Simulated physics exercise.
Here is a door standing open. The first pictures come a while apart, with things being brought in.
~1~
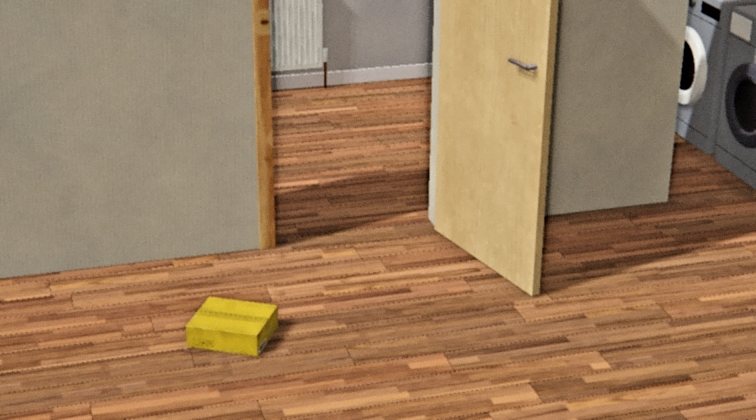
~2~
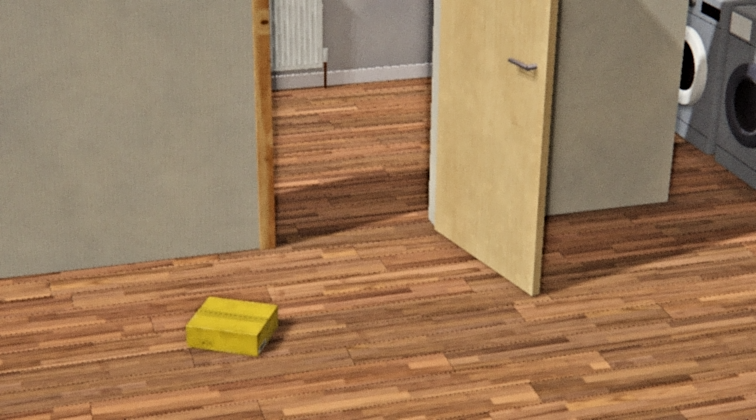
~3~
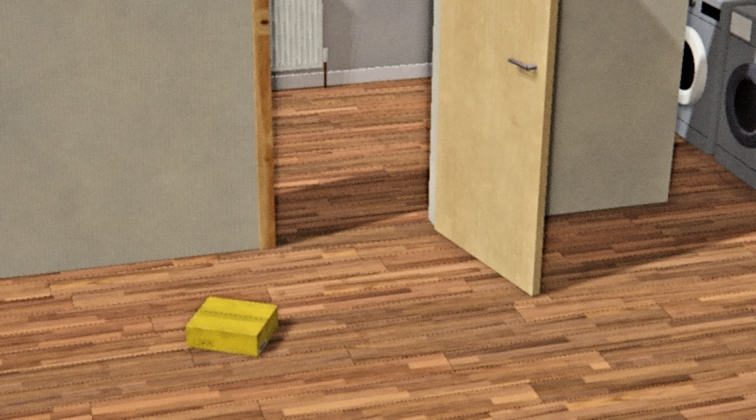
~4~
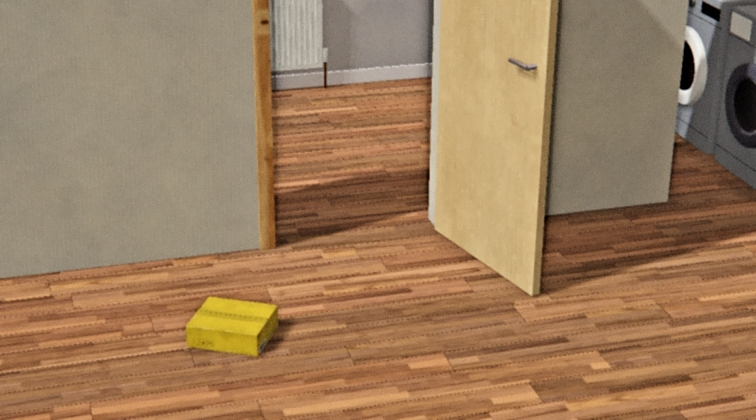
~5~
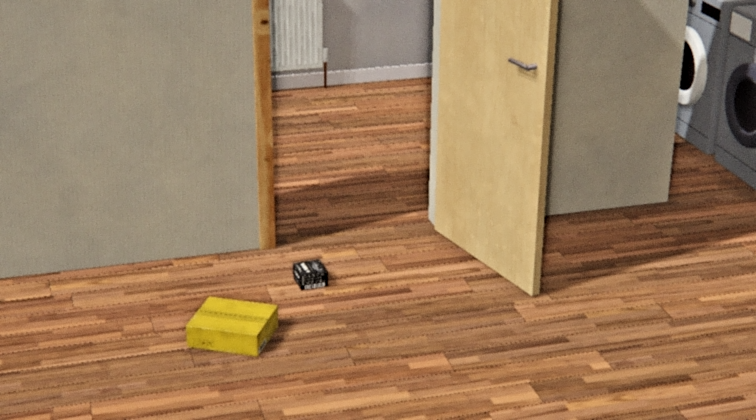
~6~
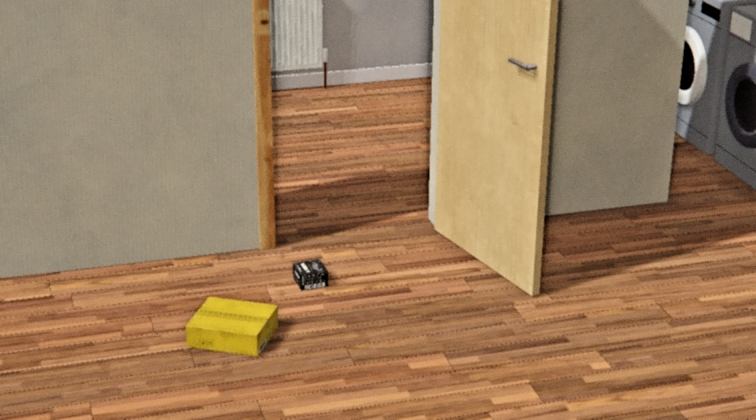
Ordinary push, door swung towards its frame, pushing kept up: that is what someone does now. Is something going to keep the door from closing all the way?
No, it closes fully.
Then, 1.40 s later than the last frame, door 59° open.
Then, 2.20 s later than the last frame, door 24° open; black box moved about its own width near (286, 267).
When it is over, door 0° open; moved from the start, black box; yellow parcel as before. End places, in pixels of the last picture, black box near (270, 262).
